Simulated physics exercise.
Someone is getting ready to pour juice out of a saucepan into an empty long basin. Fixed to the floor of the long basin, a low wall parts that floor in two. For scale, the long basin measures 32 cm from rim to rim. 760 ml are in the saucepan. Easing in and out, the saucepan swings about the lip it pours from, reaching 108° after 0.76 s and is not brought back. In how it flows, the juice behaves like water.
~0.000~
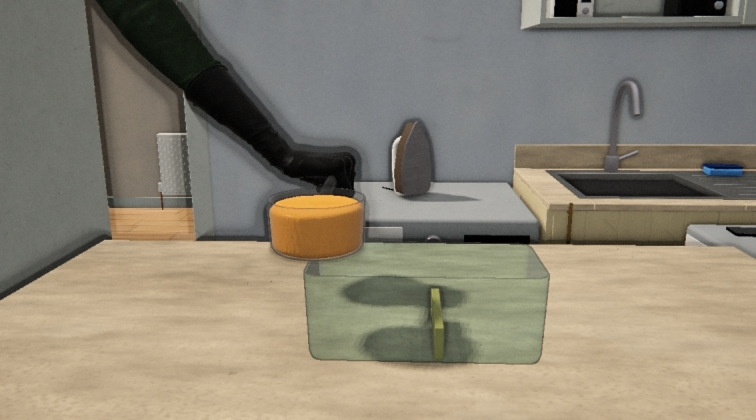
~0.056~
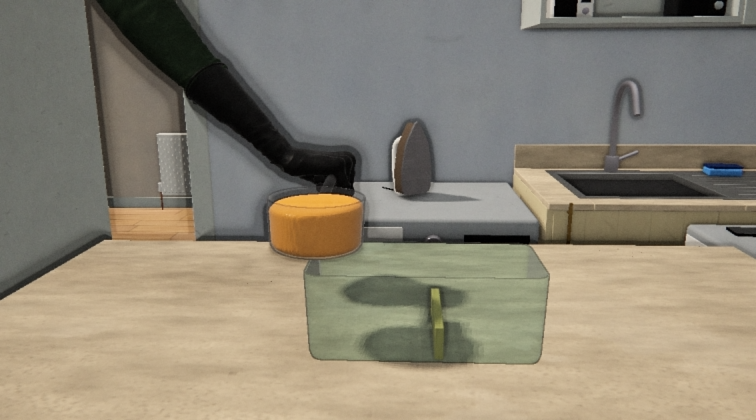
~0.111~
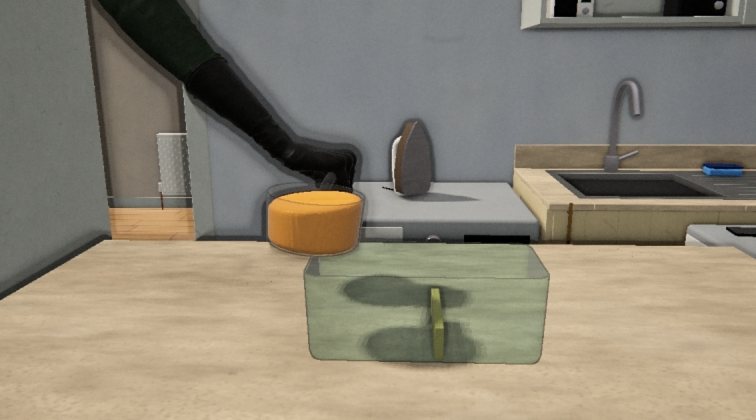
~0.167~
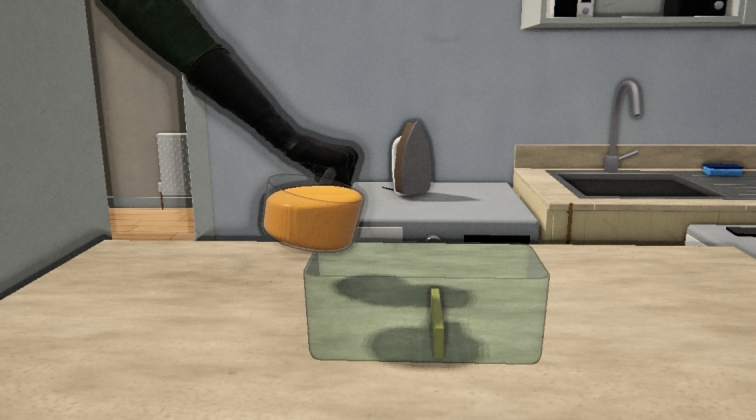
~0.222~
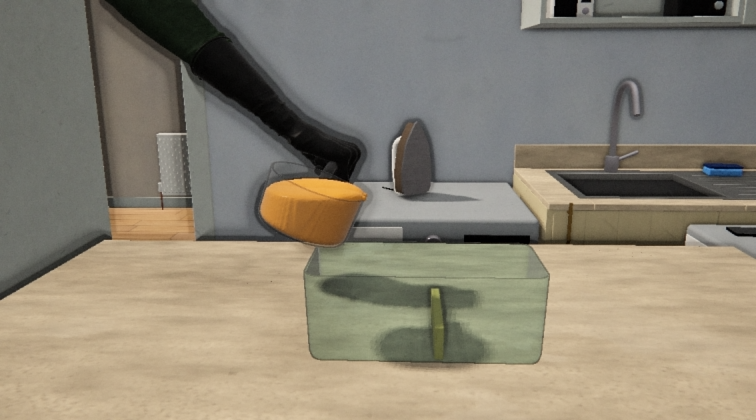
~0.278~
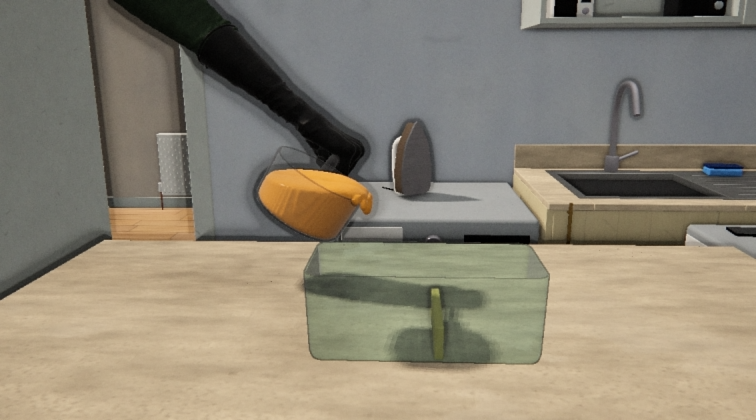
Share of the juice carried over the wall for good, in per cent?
Near 59 per cent.
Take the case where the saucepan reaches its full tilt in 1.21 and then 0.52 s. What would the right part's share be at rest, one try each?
I'd say 45 percent on the first go, 55 percent on the next.
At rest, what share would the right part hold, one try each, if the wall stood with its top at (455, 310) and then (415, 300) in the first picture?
In turn about 20 and 85 per cent.
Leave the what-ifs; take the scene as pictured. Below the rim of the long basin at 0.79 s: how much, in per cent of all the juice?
Roughly 88 per cent.
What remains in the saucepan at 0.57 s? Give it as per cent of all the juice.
Remaining: Near 34 % of the total.
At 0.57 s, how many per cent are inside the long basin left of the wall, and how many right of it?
Lab note: Left near 18, right near 4.
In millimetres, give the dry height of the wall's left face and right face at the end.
It's around 34 mm on the left side and around 22 mm on the right side.
By 0.57 s the tilt is 93° and 33 per cent is still to pour, 17 is left of the wall and 4 right of it.
By 0.79 s the tilt is 108° and 3 per cent is still to pour, 25 is left of the wall and 63 right of it.
By 1.01 s the tilt is 108° and 0 per cent is still to pour, 38 is left of the wall and 59 right of it.
By 1.26 s the tilt is 108° and 0 per cent is still to pour, 39 is left of the wall and 59 right of it.
At rest 39 per cent lies left of the wall, 59 right of it and 2 outside.
